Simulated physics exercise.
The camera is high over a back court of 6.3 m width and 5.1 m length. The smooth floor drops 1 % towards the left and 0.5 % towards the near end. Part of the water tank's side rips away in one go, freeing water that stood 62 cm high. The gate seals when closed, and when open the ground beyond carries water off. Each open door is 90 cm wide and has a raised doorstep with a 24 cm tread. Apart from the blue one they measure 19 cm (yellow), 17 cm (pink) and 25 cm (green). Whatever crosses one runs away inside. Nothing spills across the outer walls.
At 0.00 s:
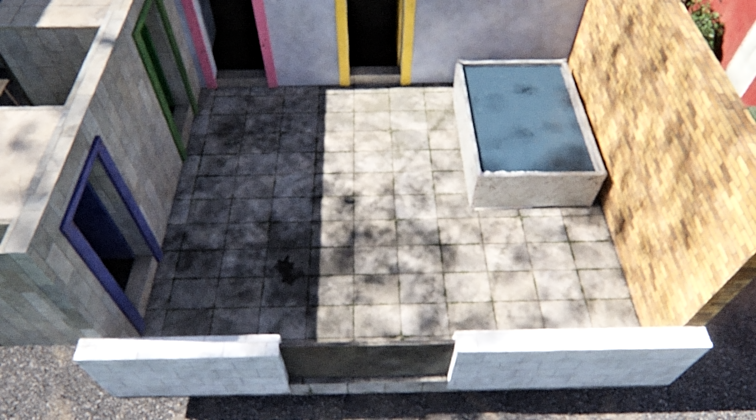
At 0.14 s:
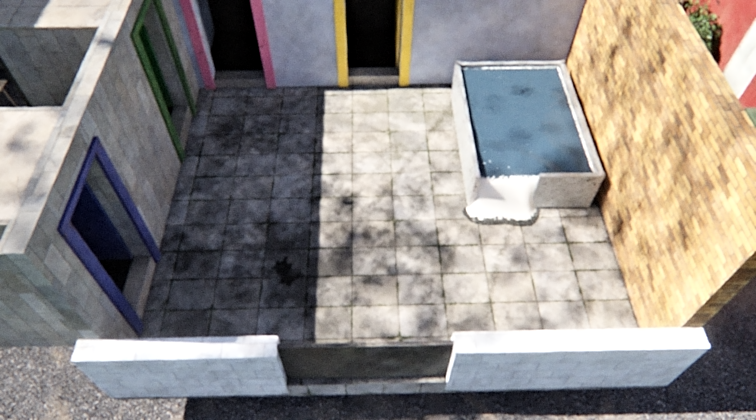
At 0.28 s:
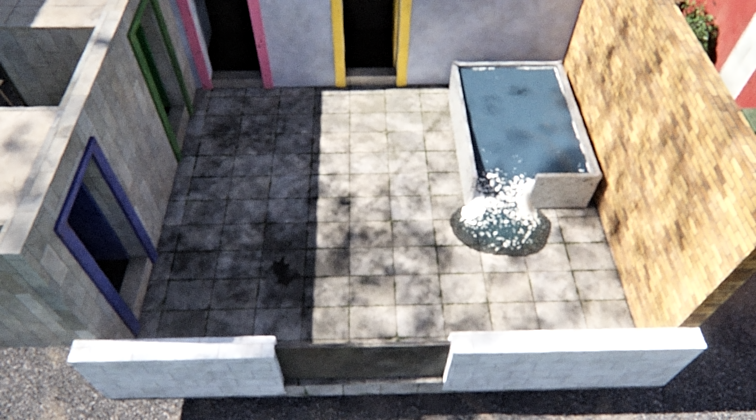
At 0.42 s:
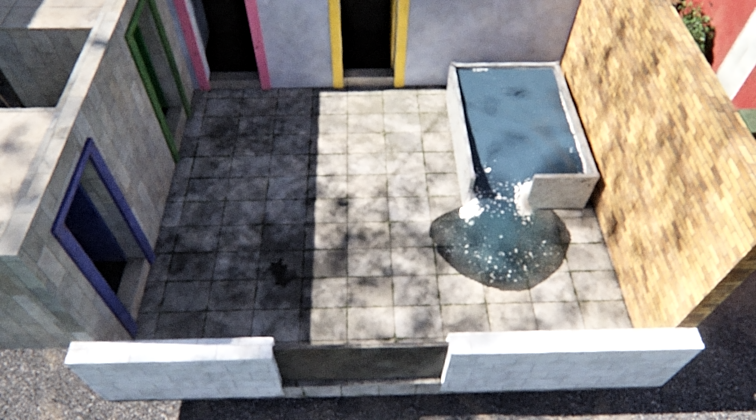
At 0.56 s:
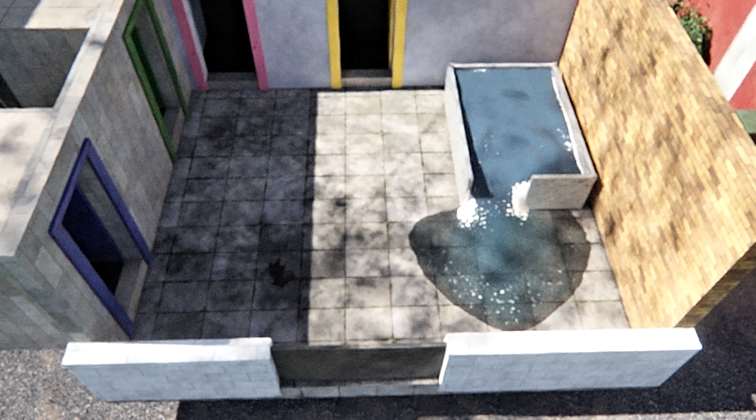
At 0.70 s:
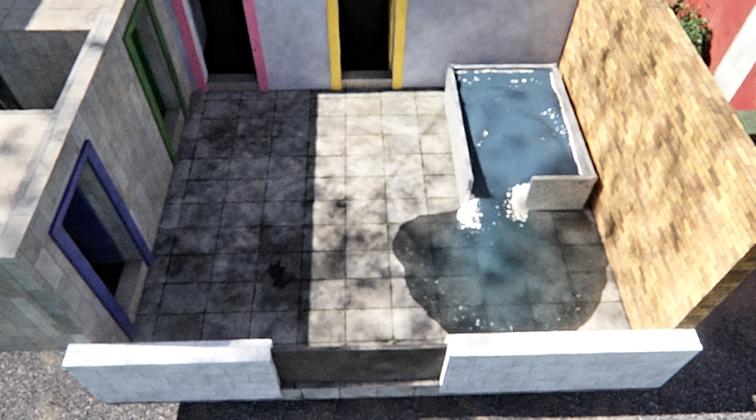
Water sits still in a raised stone tank at the right of a tiled courtyard, until part of the tank's near side gives way. It gushes through the gap, foaming white, and spreads over the sunlit paving in a widening dark pool that reaches close to the low white front wall.
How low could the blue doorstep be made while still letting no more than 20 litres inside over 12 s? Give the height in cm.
Some 16 cm above the ground.
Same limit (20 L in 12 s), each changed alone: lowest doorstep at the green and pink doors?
Roughly 8.5 cm at green and 11.0 cm at pink.
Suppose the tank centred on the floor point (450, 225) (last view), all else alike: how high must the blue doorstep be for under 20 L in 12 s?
About 19 cm.
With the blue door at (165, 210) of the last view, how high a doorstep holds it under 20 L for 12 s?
About 7.5 cm.
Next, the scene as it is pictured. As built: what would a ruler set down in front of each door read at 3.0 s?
Depths in cm: Blue 15, yellow 0, pink 0, green 0.
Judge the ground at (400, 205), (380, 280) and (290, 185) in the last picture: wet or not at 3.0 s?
In turn: Dry, under water, not reached.
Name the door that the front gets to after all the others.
It is the yellow one.
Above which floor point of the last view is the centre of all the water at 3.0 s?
Near (473, 220).
After 1.4 s water covers 25 % of the floor, deepest (33 cm) near (486, 220); it has not reached the blue door.
After 3.0 s water covers 40 % of the floor, deepest (26 cm) near (630, 359); 15 cm at the blue door, 0 litres in over its 20 cm doorstep.
After 12.0 s water covers 100 % of the floor, deepest (14 cm) near (199, 372); 12 cm at the blue door, 2 litres in over its 20 cm doorstep.
At the blue door as built, the water arrived by 2.8 s and peaked near 21 cm at 3.6 s.
Run again over the same 12 s with other heights there, 60 litres in over 13.5 cm, 7 litres over 18 cm. The limit of 20 litres is kept from about 16 cm up.
